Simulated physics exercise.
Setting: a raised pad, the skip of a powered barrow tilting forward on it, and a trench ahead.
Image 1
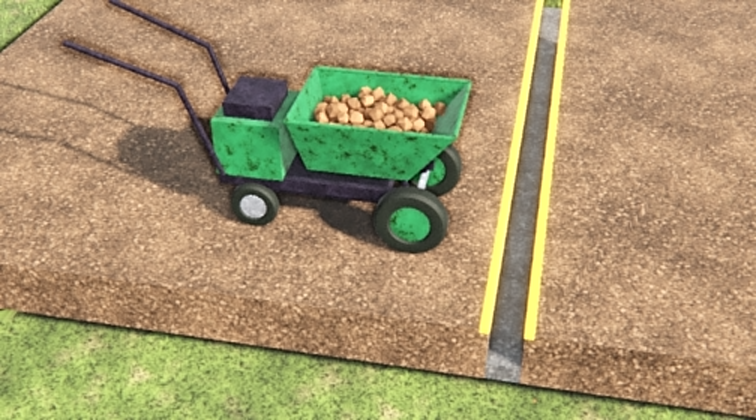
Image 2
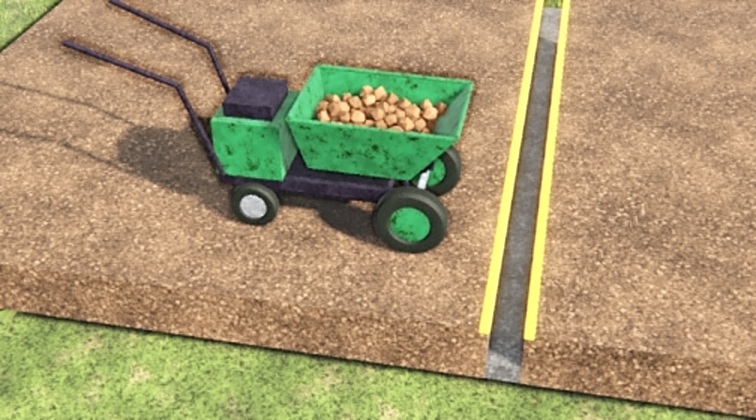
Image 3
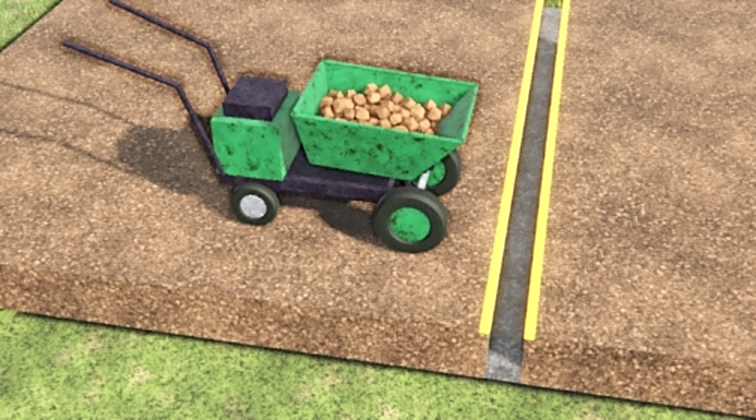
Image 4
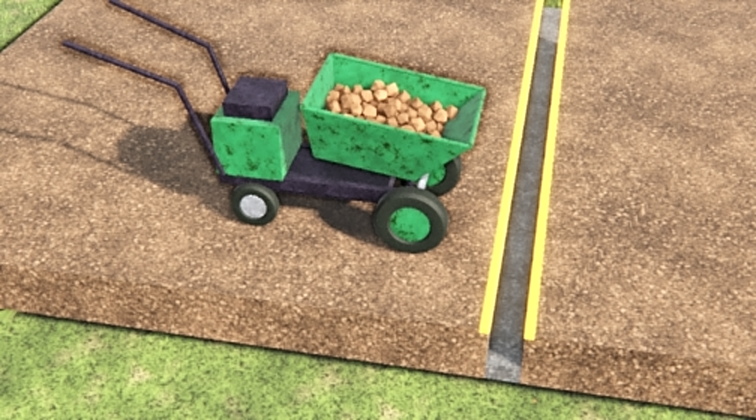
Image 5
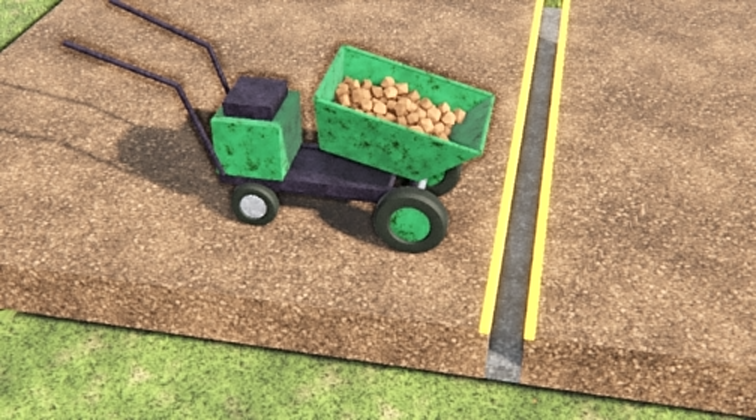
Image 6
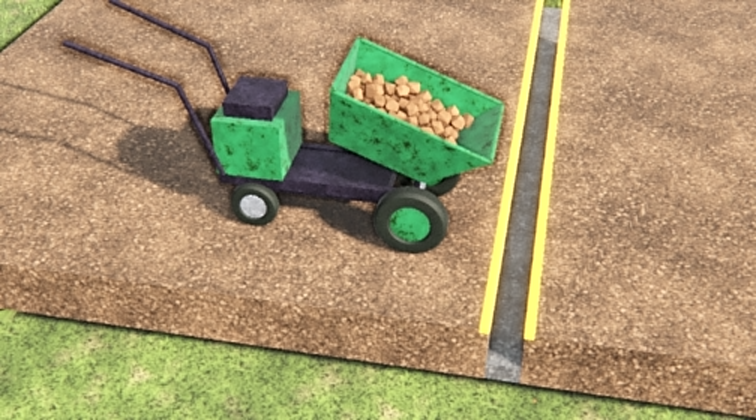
On a raised brown pad, a green barrow's loaded skip steadily tilts toward the right.
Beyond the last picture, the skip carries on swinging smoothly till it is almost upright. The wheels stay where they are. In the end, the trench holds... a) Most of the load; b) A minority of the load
Answer: B.
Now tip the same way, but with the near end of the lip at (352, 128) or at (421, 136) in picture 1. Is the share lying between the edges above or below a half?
A minority, then a majority.
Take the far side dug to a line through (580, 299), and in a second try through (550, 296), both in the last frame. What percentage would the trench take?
Lab note: Try one 100 per cent, try two 60 per cent.
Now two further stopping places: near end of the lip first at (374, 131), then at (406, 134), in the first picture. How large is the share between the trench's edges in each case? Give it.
Result: 40 in a hundred, then 60 in a hundred.
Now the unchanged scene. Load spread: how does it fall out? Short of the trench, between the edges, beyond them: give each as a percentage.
In percent, around: Short 0; between 20; beyond 70.
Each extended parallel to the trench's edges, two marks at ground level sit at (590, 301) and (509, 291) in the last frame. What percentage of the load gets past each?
In order: 20 percent, then 80 percent.
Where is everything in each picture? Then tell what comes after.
In the first frame, lip of the skip near (454, 139), level; top of the load near (376, 115), clay clods; first edge of the trench near (491, 288); far edge near (534, 294), the trench under half as wide as the skip, and about as deep as wide.
In the second frame, lip of the skip near (456, 140), tipped barely; top of the load near (378, 114).
In the third frame, lip of the skip near (462, 143), tipped barely; top of the load near (375, 112).
In the fourth frame, lip of the skip near (470, 147), tipped a little; top of the load near (365, 108).
In the fifth frame, lip of the skip near (480, 154), tipped clearly; top of the load near (366, 105).
In the sixth frame, lip of the skip near (490, 163), tipped clearly; top of the load near (367, 102); first edge of the trench near (491, 288); far edge near (534, 294).
Shortly afterwards, skip tipped steeply; the whole lot in the skip.
Next, skip tipped right over; the bulk in the skip; only a few in or heaped over the trench; near a quarter beyond it; only a few falling.
Some moments later, skip tipped right over; near a quarter in the skip; a little in or heaped over the trench; near two thirds beyond it.
In the end, skip tipped right over; a little in the skip; near a quarter in or heaped over the trench; near two thirds beyond it.
